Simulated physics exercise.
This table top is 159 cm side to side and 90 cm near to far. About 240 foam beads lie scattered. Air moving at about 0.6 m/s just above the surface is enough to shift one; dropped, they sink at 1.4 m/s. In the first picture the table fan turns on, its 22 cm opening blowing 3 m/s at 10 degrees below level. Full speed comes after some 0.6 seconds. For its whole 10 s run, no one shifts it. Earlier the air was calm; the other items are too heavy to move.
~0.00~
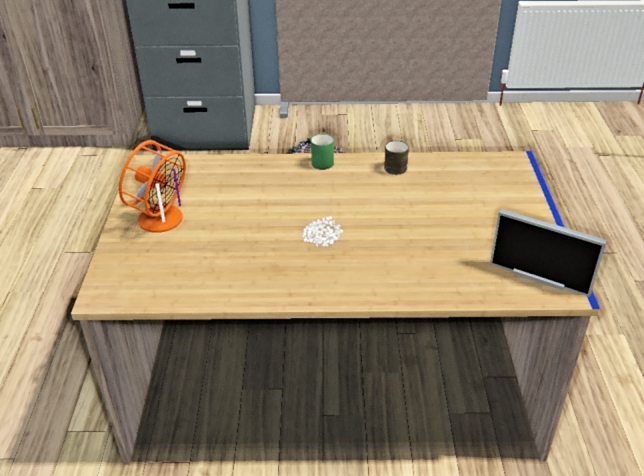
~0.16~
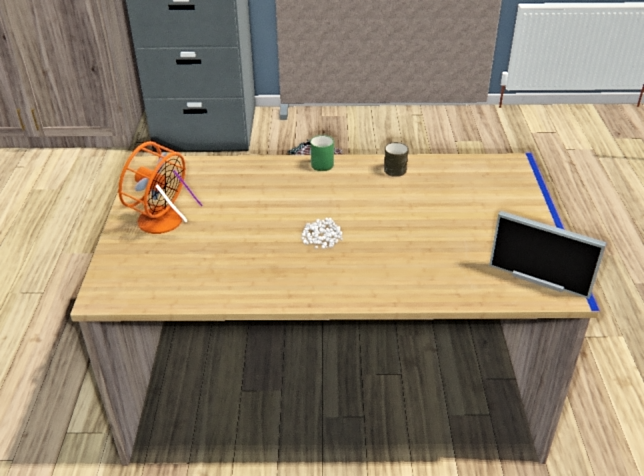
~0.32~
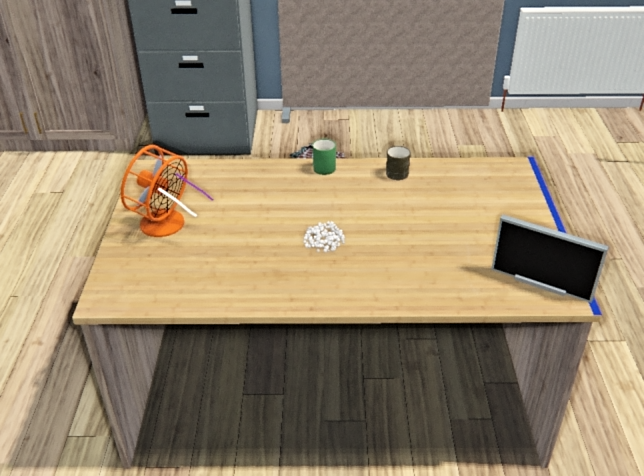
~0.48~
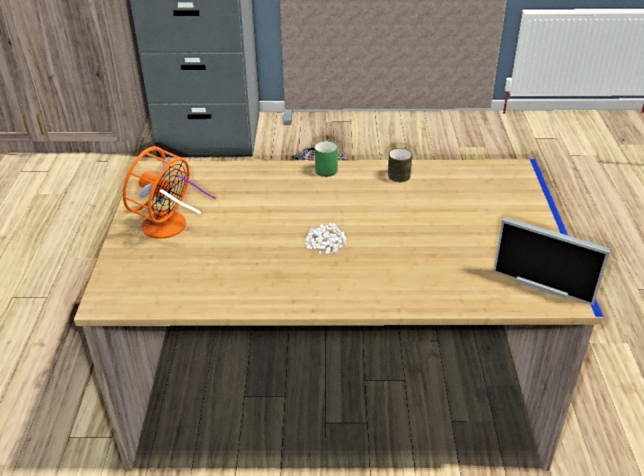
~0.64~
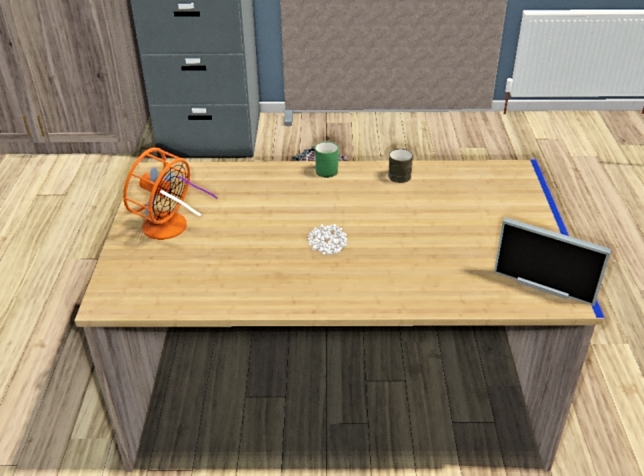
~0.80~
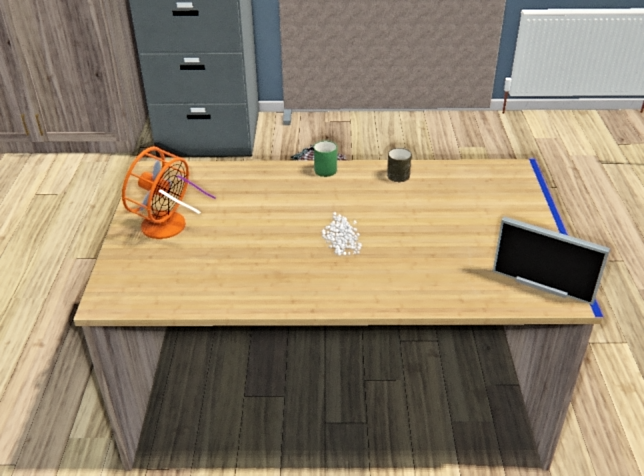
The clip opens on a wooden desk with an orange fan at the left, a small heap of white bits in the middle, two mugs behind and a dark screen at the right. Streamers on the fan lift and stretch rightward while the heap stays put, then the white bits shift slightly right.
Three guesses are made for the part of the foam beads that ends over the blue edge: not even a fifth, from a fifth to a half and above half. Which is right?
The portion ending up over the blue edge is greater than half.
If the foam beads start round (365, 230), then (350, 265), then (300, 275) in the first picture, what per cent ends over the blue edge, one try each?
90 %, 30 %, 0 %.
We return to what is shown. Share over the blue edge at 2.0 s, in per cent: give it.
40 %, roughly.
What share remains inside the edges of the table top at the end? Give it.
It comes to about 30 % at the end.
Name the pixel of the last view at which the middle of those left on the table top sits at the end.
Their middle sits at about (483, 189) in the last picture.
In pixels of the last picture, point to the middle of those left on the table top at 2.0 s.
I'd point to somewhere around (455, 209).
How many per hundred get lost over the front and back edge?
About 0 % front, about 0 % back.
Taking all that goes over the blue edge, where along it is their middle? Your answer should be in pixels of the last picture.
Somewhere about (562, 221).
After 2.0 s, 40 % are over the blue edge; the middle of those still in play is near (455, 209); 30 % have settled or left.
After 3.2 s, 50 % are over the blue edge; the middle of those still in play is near (469, 201); 48 % have settled or left.
After 5.5 s, 65 % are over the blue edge; the middle of those still in play is near (476, 196); 65 % have settled or left.
After 10.0 s, at the end, 70 % are over the blue edge; the middle of those still in play is near (483, 189).
